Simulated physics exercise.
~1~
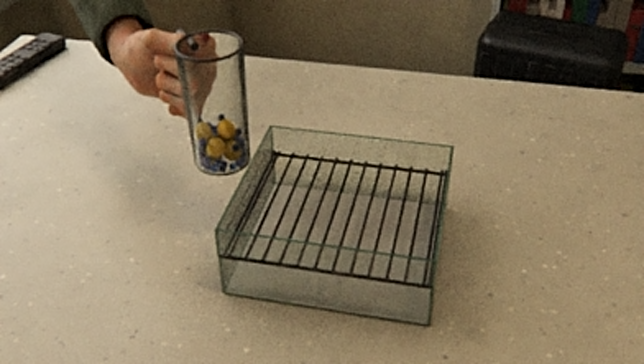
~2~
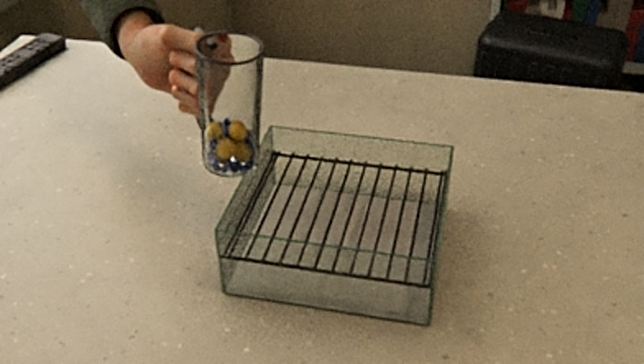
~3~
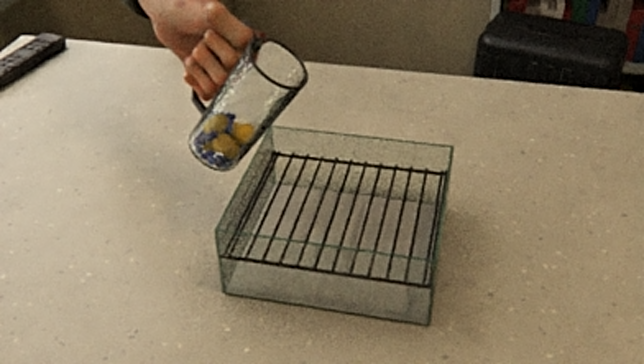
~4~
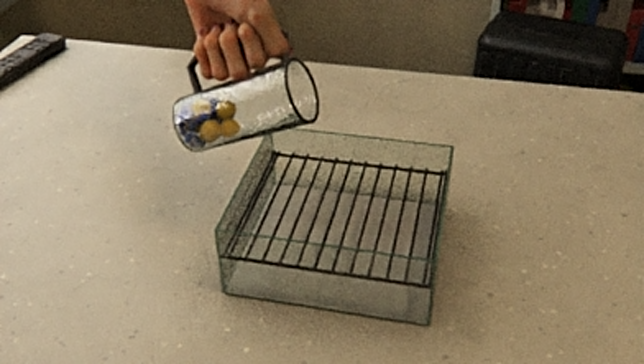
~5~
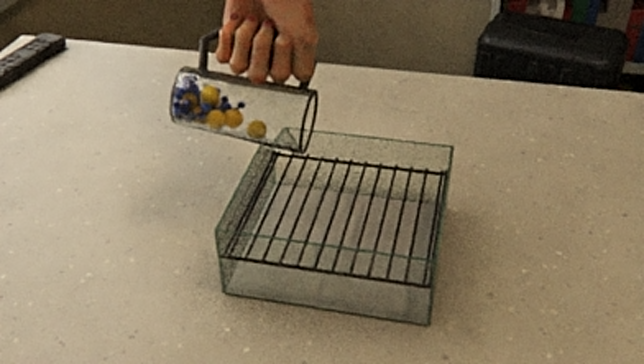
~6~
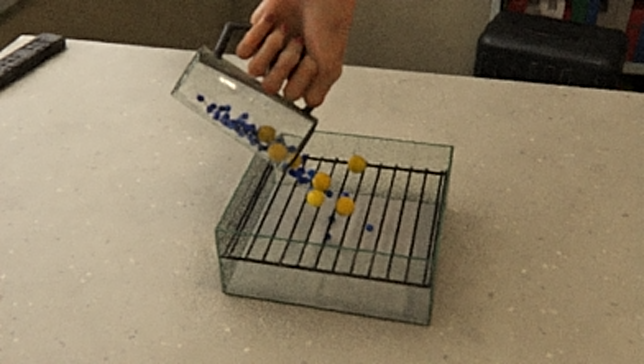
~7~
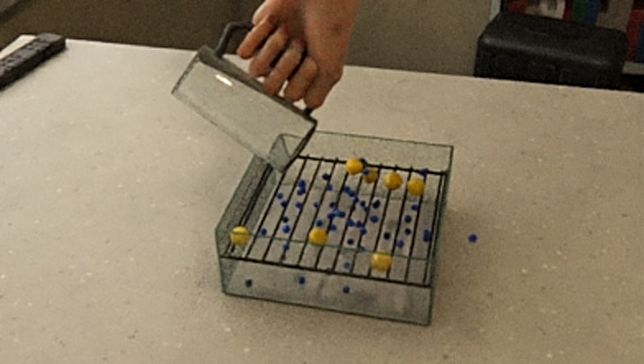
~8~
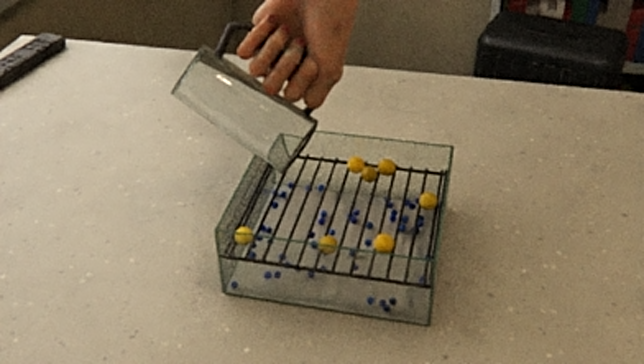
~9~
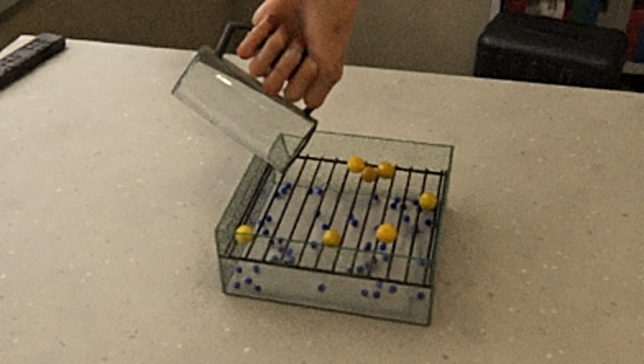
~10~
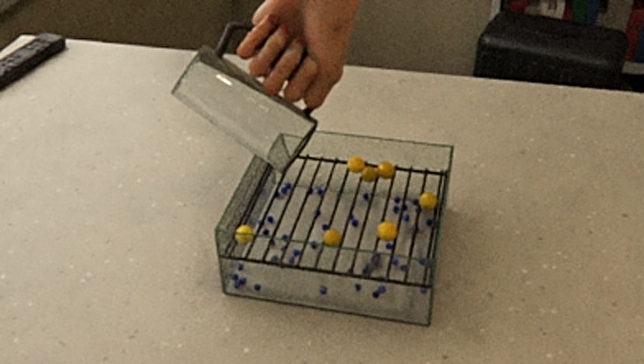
We see a hand tip a clear cup of small blue and larger yellow balls over a glass box topped with thin bars. The balls spill out and scatter, and the blue ones drop between the bars while the yellow ones stay resting on top.
